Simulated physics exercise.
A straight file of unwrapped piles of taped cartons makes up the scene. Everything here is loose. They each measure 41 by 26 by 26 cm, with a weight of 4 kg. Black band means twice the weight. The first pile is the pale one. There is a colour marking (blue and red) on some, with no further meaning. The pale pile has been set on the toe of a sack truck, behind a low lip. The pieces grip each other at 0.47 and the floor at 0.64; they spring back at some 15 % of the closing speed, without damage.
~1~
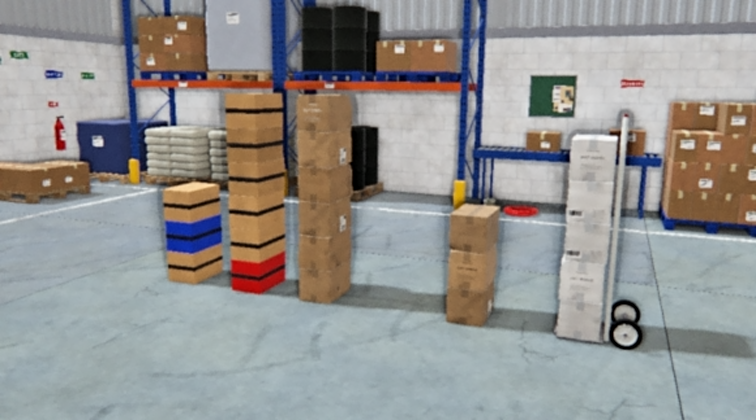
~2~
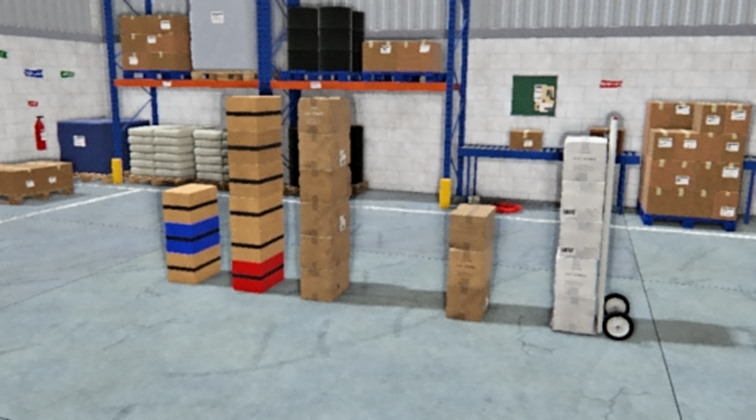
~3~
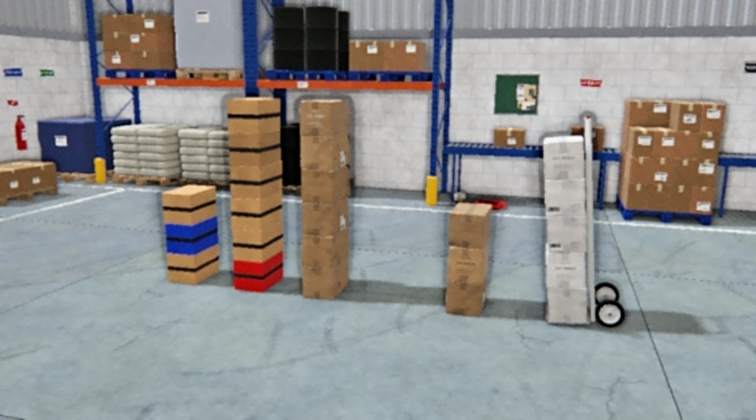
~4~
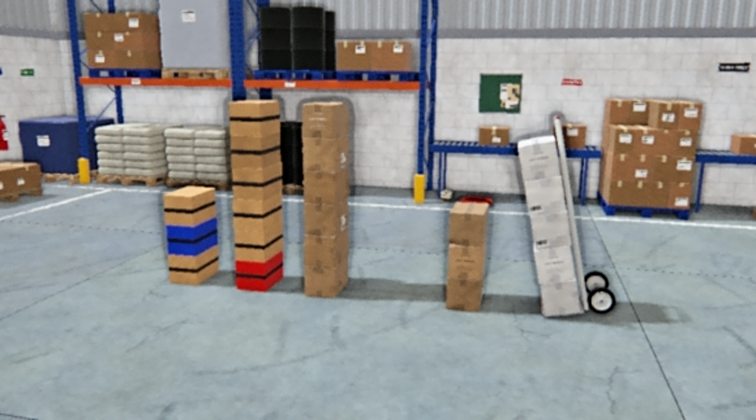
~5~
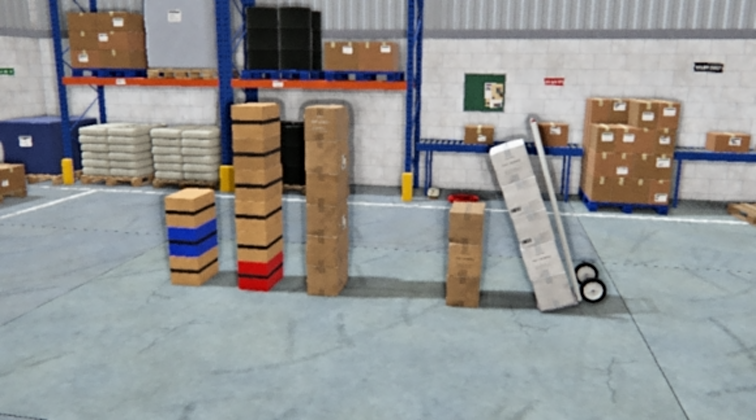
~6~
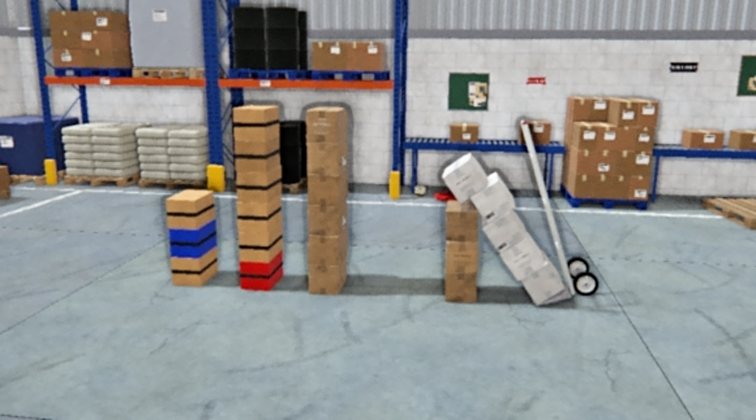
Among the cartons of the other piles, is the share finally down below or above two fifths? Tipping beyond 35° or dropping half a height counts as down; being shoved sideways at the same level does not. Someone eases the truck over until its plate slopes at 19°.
Below.
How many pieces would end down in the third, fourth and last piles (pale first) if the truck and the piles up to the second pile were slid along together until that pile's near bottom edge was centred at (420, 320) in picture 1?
After that shift, the third pile would have 0 down, the fourth 0 and the last 0.
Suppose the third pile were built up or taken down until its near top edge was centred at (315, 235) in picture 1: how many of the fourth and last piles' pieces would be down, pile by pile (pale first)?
You'd get fourth 0 and last 0.
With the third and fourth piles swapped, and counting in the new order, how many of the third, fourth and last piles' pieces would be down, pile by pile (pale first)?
In that case third 0, fourth 0, last 0.
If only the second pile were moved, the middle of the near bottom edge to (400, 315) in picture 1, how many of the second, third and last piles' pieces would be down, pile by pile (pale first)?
You'd end with the second pile at 2, the third at 0 and the last at 0 down.
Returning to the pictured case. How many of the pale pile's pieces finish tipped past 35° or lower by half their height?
That happens to 5 of them.
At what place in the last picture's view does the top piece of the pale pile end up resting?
(360, 271).
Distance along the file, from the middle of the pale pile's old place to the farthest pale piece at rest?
Around 170 centimetres.
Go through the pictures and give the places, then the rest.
In the first frame (we follow the side turned to the camera; the camera moves round a little), truck frame (622, 164) 0° forward; red carton (245, 277); blue carton (208, 234); no other piece has moved.
The second frame shows truck frame (612, 165) 1° forward; blue carton (207, 234).
The third frame shows truck frame (590, 161) 6° forward, top of the pale pile leaning 6°; blue carton (206, 235); no other piece has moved.
The fourth frame shows truck frame (564, 159) 12° forward, top of the pale pile leaning 12°; red carton (250, 276); no other piece has moved.
The fifth frame shows truck frame (543, 159) 18° forward, top of the pale pile leaning 21°; red carton (252, 276); no other piece has moved.
The sixth frame shows truck frame (535, 160) 19° forward, top of the pale pile leaning 37°; blue carton (208, 238); red carton (254, 276); one has shifted.
Then, 0.21 s on from the sixth picture, 4 of the pale pile down; none of the 18 other cartons down, 3 disturbed.
Then, 0.51 s on from the sixth picture, 5 of the pale pile down; none of the 18 other cartons down, 3 disturbed.
Then, 0.85 s on from the sixth picture, 5 of the pale pile down; 3 of the 18 other cartons down.
Finally, 5 of the pale pile down; 3 of the 18 other cartons down; red carton unmoved; blue carton unmoved. That is 17 per cent. Seen by the last camera, middles, red carton near (262, 269), blue carton near (194, 237).
